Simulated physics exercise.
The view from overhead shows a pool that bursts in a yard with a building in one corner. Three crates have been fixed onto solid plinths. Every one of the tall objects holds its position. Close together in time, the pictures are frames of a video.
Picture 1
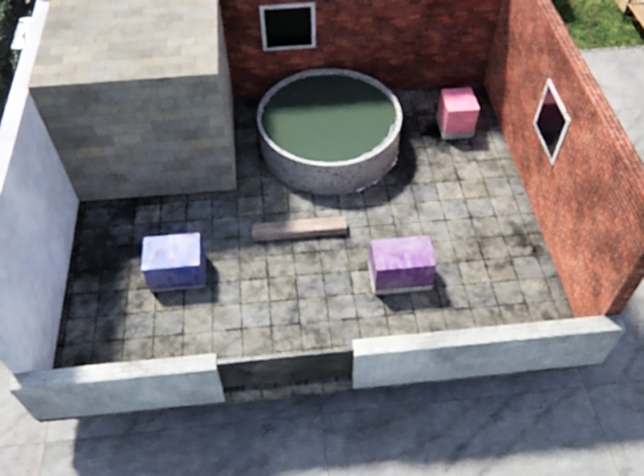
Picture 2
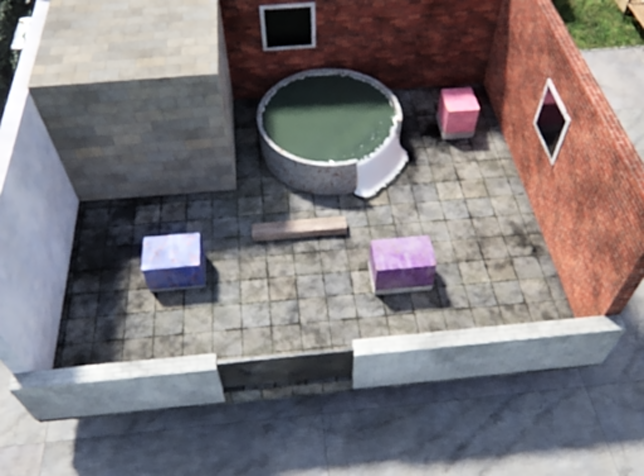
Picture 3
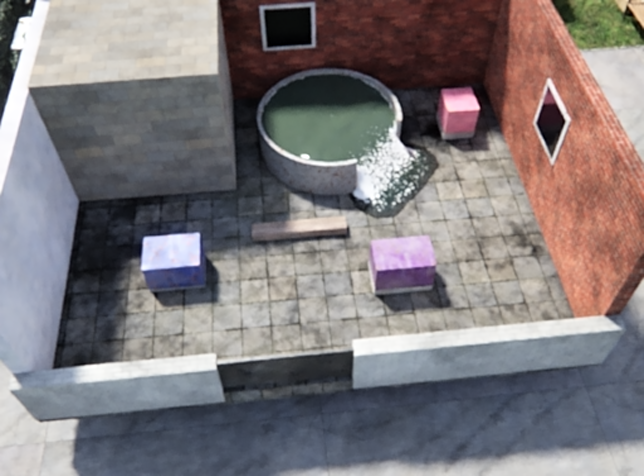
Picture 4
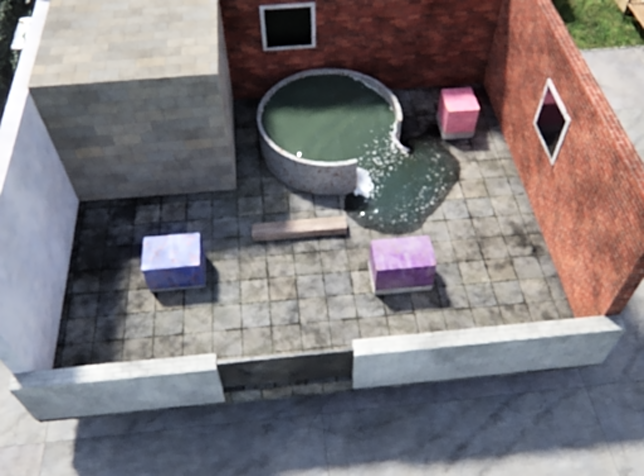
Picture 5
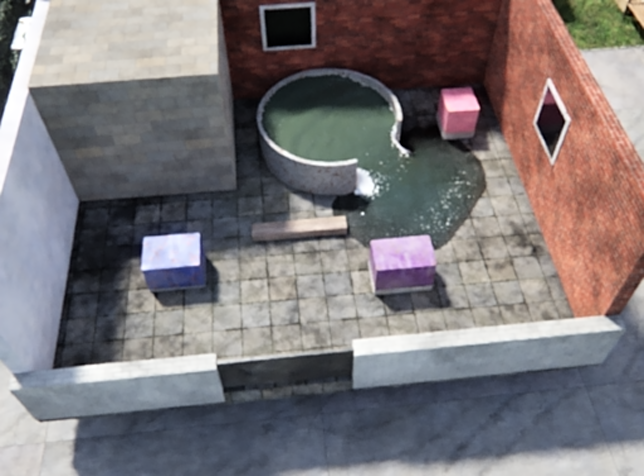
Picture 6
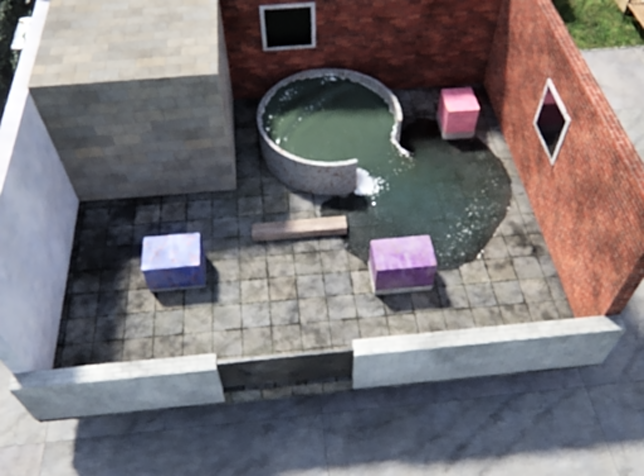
A round tank of dark green water in a walled yard burst open at its lower right side, and the water poured out and spread across the paving, reaching around the pink and purple boxes.
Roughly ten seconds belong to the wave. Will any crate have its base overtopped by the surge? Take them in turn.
The pink crate is missed by the water this time; the purple crate is not missed by the water this time; the blue crate is not missed by the water this time.
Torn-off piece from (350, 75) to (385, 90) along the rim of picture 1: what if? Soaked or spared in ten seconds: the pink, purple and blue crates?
The pink crate is overtopped, the purple crate is overtopped, and the blue crate is overtopped.
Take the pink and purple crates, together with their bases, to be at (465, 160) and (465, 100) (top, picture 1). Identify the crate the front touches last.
It is the blue-painted one.
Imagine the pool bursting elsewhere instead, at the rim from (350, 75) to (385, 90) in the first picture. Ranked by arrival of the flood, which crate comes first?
It's the one in pink.
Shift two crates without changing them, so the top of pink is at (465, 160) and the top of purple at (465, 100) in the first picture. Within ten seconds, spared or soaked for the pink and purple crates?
The pink crate is flooded, the purple crate is flooded.
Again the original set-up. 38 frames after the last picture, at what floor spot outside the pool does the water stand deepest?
I'd point to about (67, 359).
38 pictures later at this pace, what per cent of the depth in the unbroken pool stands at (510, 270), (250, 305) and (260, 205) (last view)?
In order: About 25, 6 and 2 in a hundred.
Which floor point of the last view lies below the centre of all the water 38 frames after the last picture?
Near (376, 232).
A moment on, water covers 30 % of the floor; the pink crate water round its plinth, the purple crate water round its plinth, the blue crate not reached.
Next, water covers 35 % of the floor; the pink crate water round its plinth, the purple crate water round its plinth, the blue crate not reached.
Then, water covers 50 % of the floor; the pink crate water round its plinth, the purple crate water round its plinth, the blue crate water round its plinth.
Later, water covers 80 % of the floor; the pink crate water round its plinth, the purple crate water round its plinth, the blue crate water round its plinth.
In the end, water covers 95 % of the floor; the pink crate stayed above the water, the purple crate was topped, the blue crate was topped.
